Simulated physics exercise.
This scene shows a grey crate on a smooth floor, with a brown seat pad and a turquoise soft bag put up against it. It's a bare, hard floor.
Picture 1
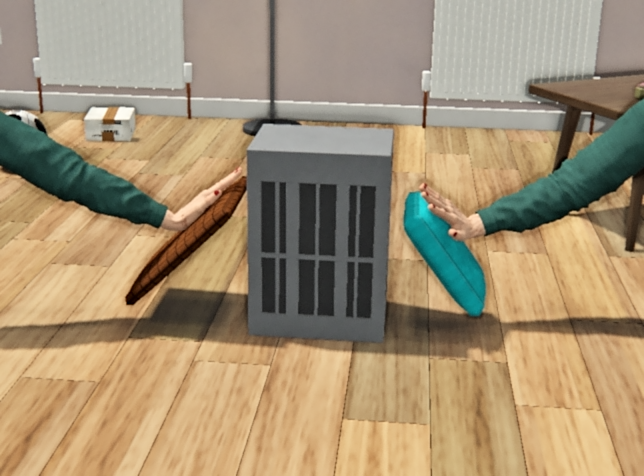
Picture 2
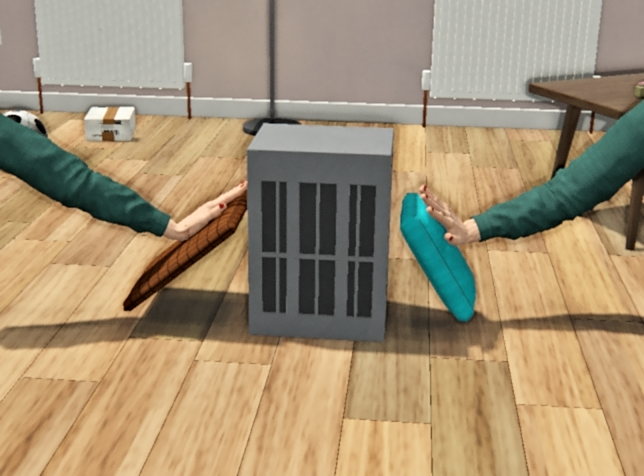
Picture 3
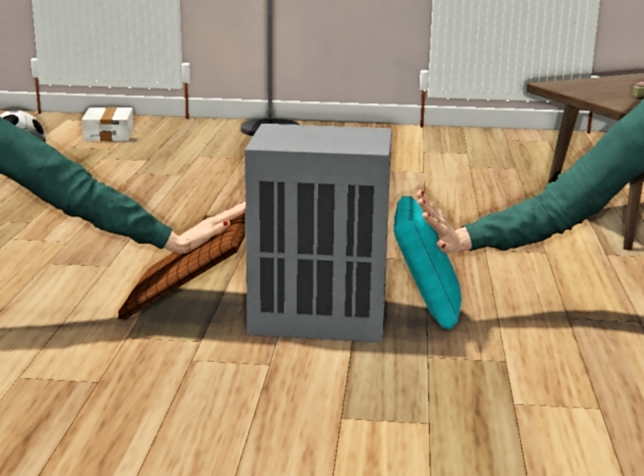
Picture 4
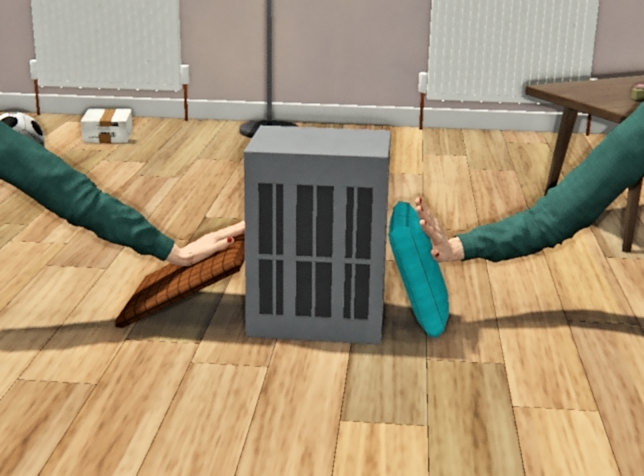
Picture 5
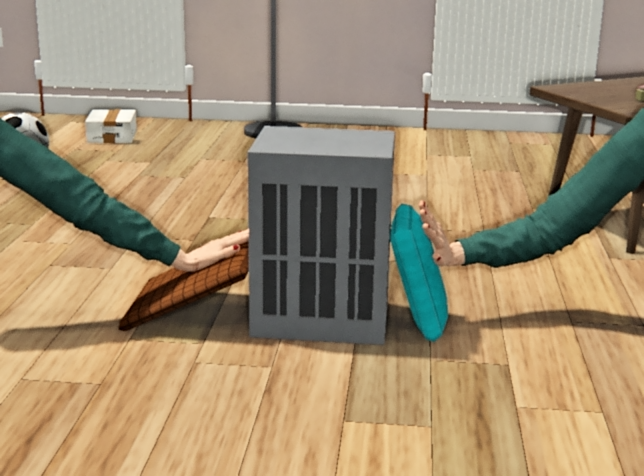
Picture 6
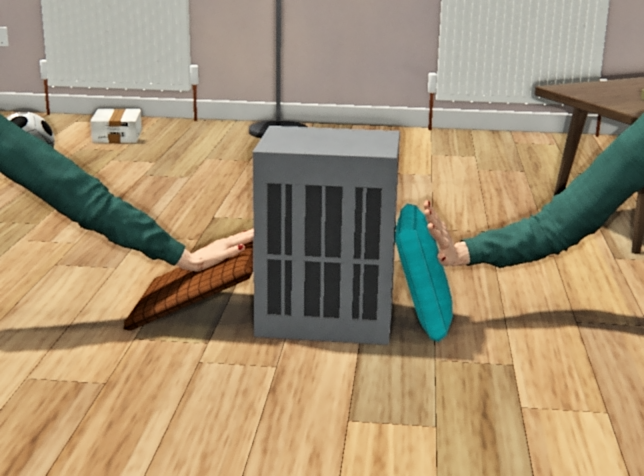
A grey crate with dark slotted panels stands on a pale wooden floor, seen from the front and slightly above, before a mauve wall with white radiators. Green-sleeved arms reach in from both sides, touching a brown pad at left and a turquoise soft bag at right. The pad sinks to a lower slant while the bag swings more upright, then both barely change as the view shifts slightly.
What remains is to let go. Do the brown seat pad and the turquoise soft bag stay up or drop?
Brown seat pad: Drops, turquoise soft bag: Stays up.
Then, 0.20 s after the last picture, seat pad slipping down near (195, 292); soft bag leaning near (423, 272).
Then, 0.36 s after the last picture, seat pad flat on the floor near (191, 300); soft bag leaning near (423, 272).
Then, 0.70 s after the last picture, seat pad flat on the floor near (192, 303); soft bag leaning near (423, 272).
At rest, seat pad flat on the floor near (192, 303); soft bag leaning near (423, 272). The brown seat pad slumps to the floor and the turquoise soft bag remains propped up.
